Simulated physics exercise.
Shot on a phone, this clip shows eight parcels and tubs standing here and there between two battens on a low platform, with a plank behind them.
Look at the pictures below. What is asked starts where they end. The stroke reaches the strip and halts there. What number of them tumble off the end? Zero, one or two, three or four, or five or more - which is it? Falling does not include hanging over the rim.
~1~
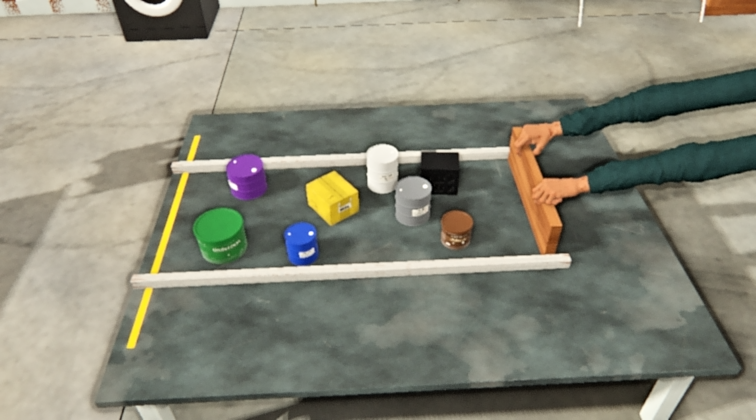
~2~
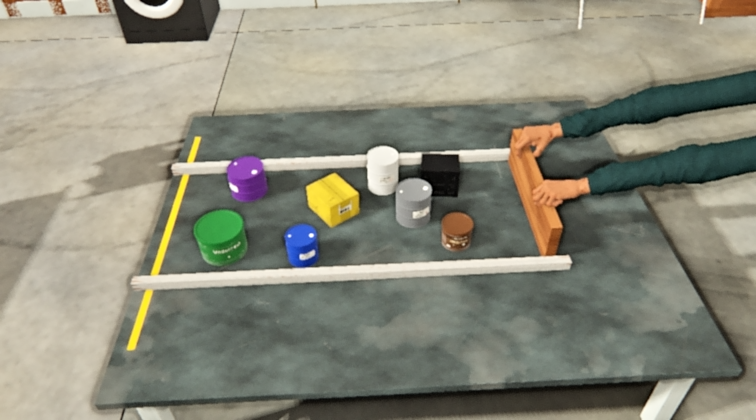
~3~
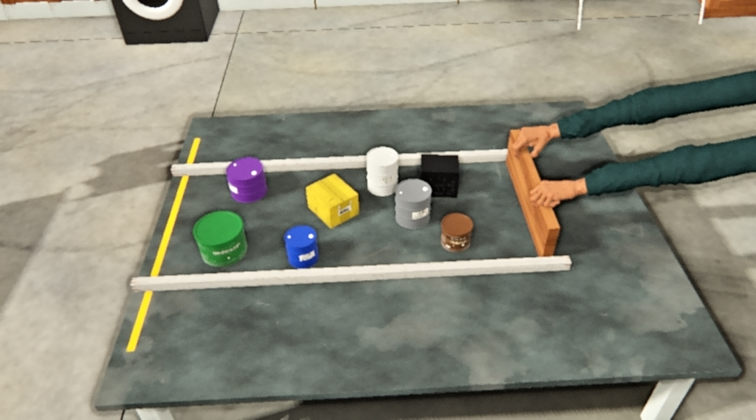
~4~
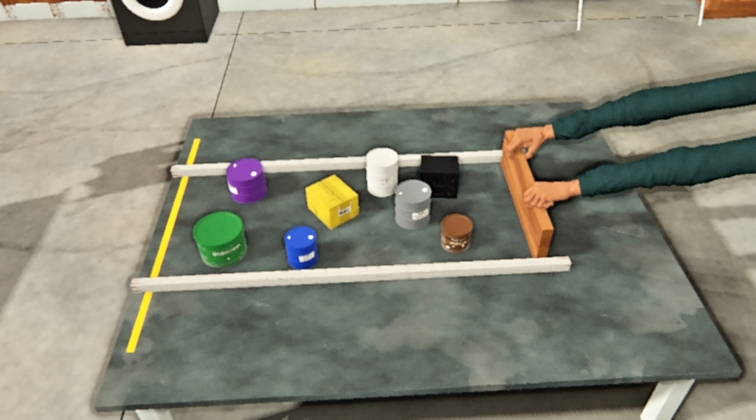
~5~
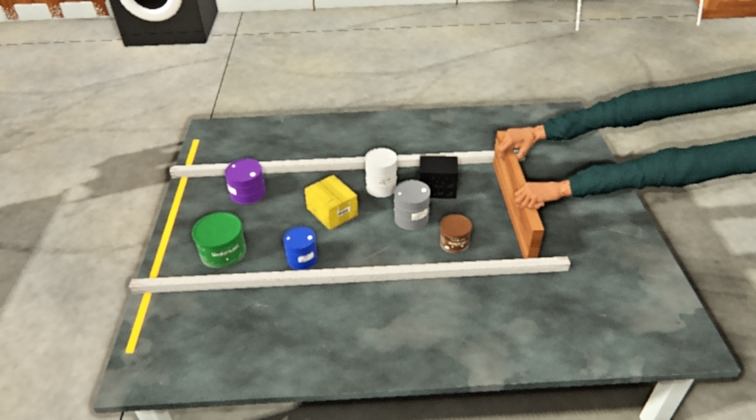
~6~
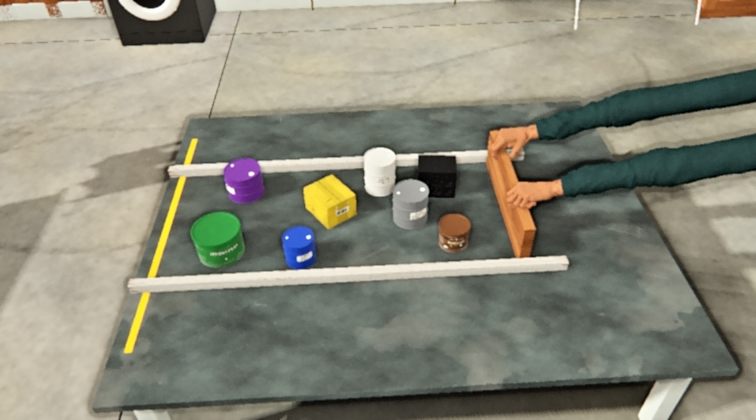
The right band is five or more.
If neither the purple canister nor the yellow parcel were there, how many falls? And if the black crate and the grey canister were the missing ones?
You'd get 4 in the first case and 4 in the second one.
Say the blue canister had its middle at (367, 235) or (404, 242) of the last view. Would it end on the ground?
The blue canister ends up below at the first spot and is safe at the second.
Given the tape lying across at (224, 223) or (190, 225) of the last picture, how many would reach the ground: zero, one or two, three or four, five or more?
Either one or two; three to four.
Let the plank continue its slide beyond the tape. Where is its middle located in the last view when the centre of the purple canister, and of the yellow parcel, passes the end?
Purple canister over the end: About (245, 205). Yellow parcel over the end: About (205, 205).
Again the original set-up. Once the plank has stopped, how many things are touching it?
The figure is 2.
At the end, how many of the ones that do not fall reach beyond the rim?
Overhang count: 2.
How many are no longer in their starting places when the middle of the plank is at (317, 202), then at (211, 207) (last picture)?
Note: First position 7; second position 8.
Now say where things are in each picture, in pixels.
The first picture shows green pail (221, 236); purple canister (247, 177); blue canister (302, 244); plank (532, 189); tape (170, 222).
The second picture shows purple canister (247, 179); black crate (440, 175).
The third picture shows blue canister (302, 247); brown pail (456, 233).
The fourth picture shows green pail (221, 240); yellow parcel (333, 202).
The fifth picture shows purple canister (246, 181); white canister (381, 173).
The sixth picture shows green pail (219, 240); purple canister (244, 181); blue canister (300, 248); plank (508, 192); tape (168, 226).
Soon after, none off yet; green pail at rest near (219, 240); purple canister at rest near (244, 181); blue canister at rest near (300, 248).
After that, none off yet; green pail displaced a little near (214, 239); purple canister displaced about its own width near (197, 183); blue canister displaced well along near (238, 259).
In the end, the number that fall off is five or more; gone, black crate, grey canister, white canister, yellow parcel, purple canister and green pail.
